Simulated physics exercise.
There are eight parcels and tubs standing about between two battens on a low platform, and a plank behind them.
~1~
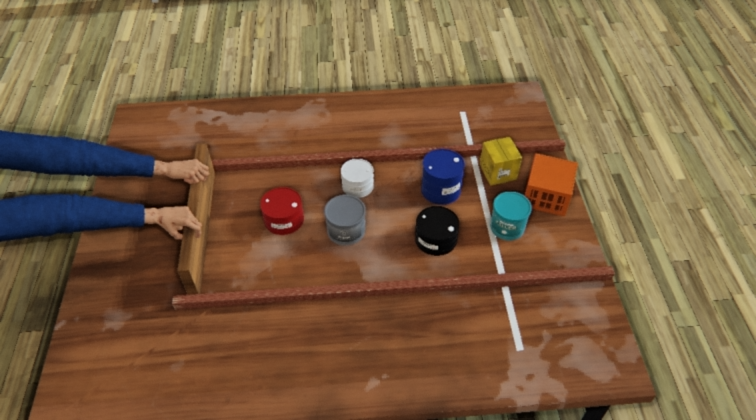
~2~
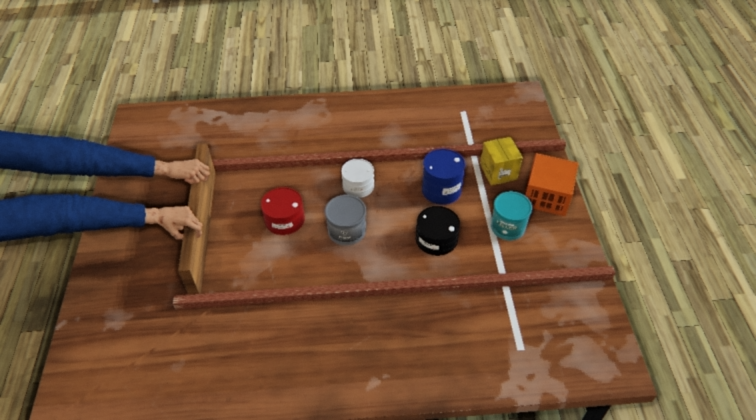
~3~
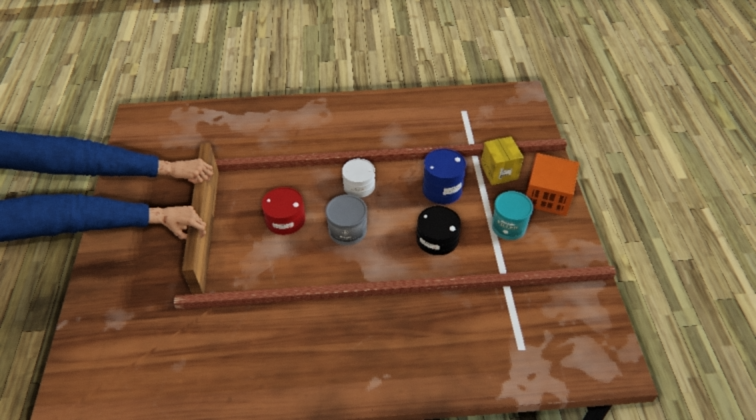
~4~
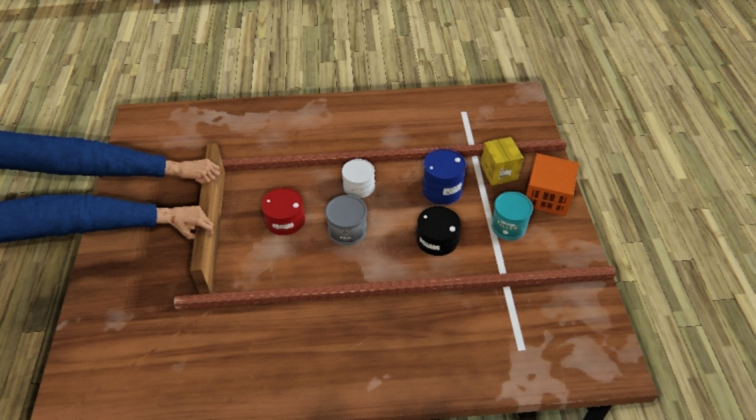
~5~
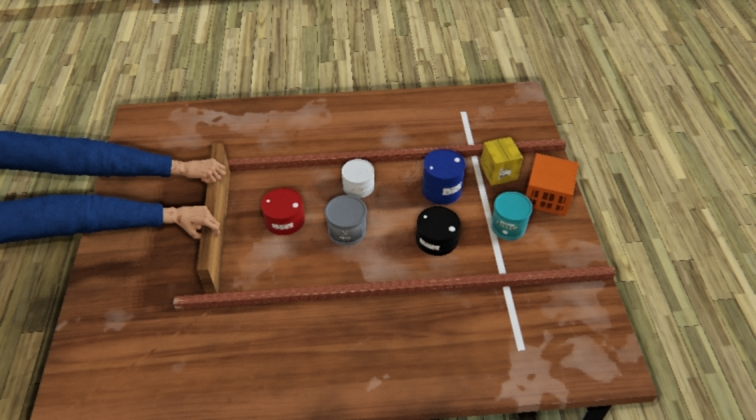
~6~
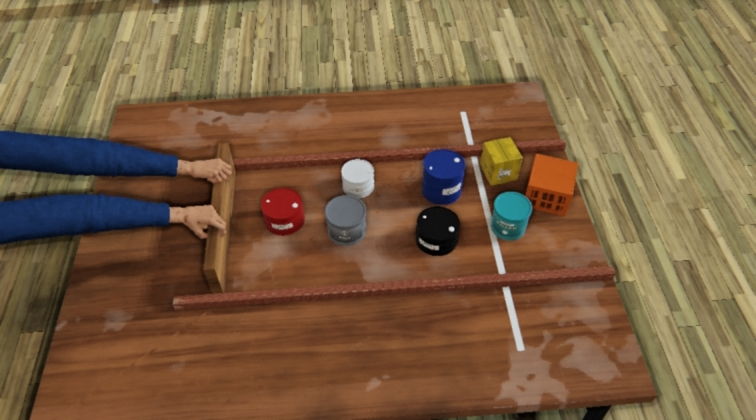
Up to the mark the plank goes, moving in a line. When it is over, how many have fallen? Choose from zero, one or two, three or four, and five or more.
When it is over, zero have fallen.
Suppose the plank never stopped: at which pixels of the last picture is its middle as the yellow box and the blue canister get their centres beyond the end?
For the yellow box, about (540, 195); for the blue canister, about (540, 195).
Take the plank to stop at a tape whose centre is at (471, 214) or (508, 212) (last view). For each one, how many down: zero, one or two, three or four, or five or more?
One after the other, that's none for the first and one to two for the second.
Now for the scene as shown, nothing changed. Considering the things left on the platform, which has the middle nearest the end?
The one is the orange crate.
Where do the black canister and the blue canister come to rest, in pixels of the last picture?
The first comes to rest at (560, 248), and the second at (535, 176).
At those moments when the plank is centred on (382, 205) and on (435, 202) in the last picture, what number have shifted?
One spot: 4. Other spot: 7.
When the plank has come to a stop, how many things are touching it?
Contact count: 3.
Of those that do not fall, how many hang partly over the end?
Count of overhanging things: 1.
Early on, none off yet; orange crate at rest near (551, 185); yellow box at rest near (501, 161); turquoise pail at rest near (510, 217).
A while later, none off yet; orange crate at rest near (551, 185); yellow box travelled a little near (508, 159); turquoise pail travelled about its own width near (537, 212).
Finally, the number that fall off is zero.
